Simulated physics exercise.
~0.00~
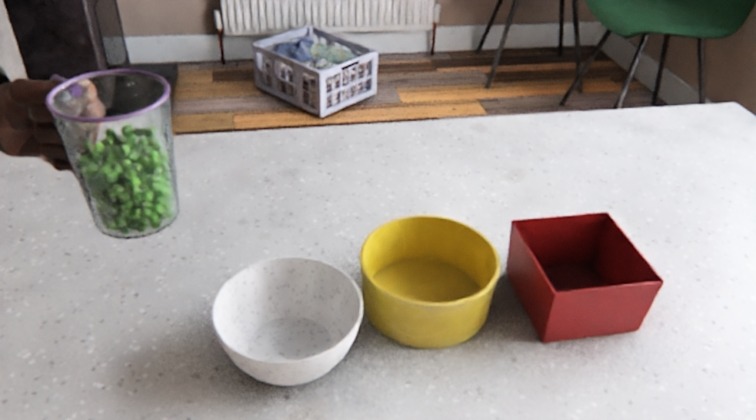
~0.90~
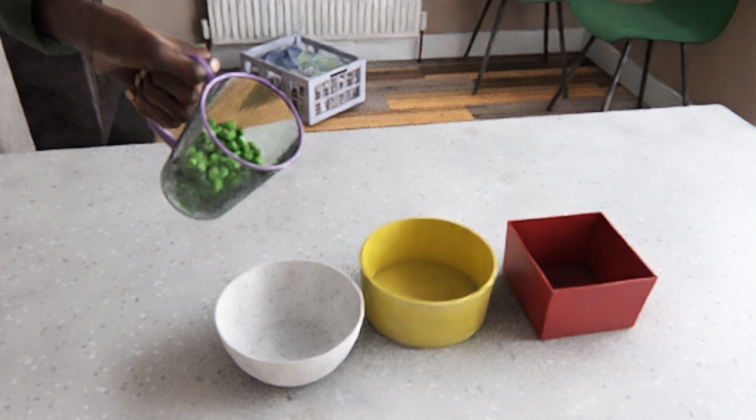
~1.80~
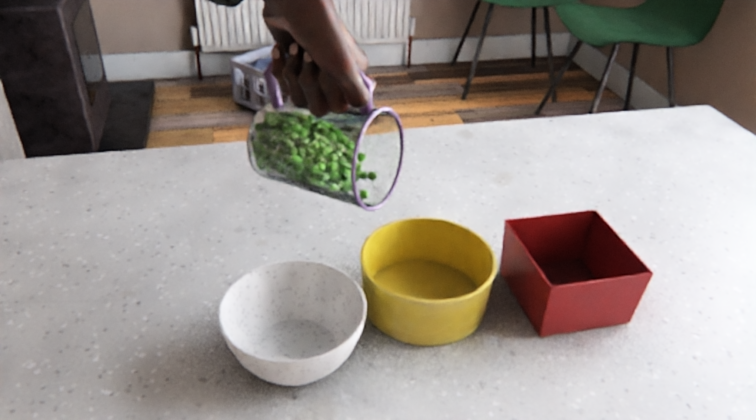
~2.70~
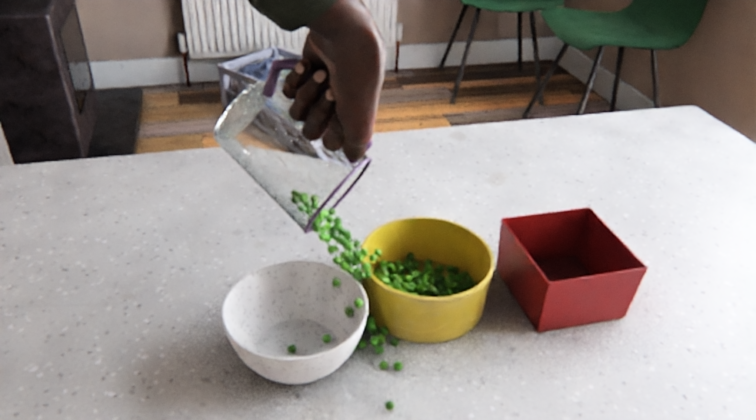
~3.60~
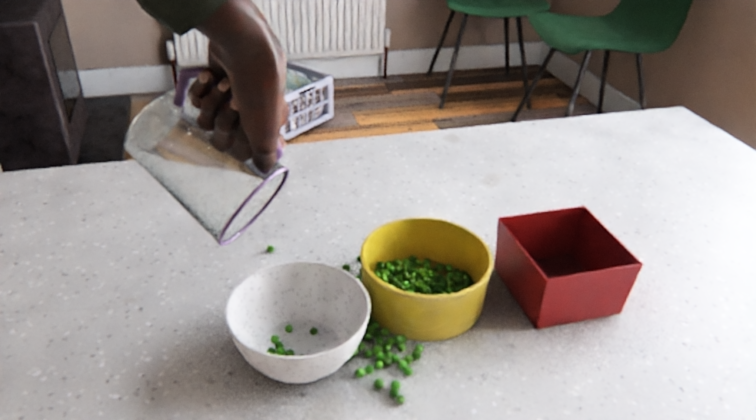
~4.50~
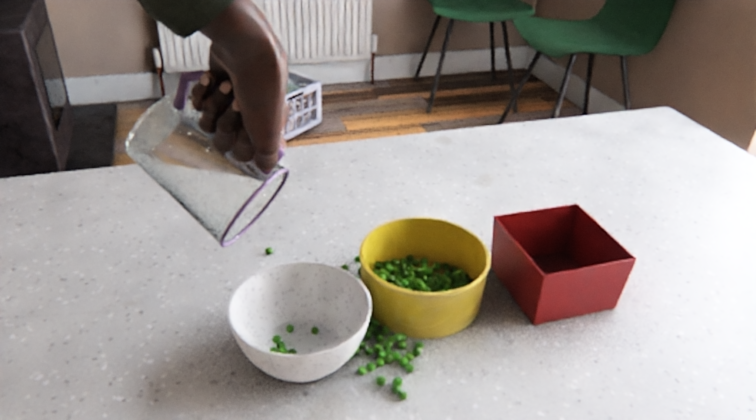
On a speckled tabletop, a hand tipping green peas from a clear cup, most filling a yellow dish, others scattering outside.
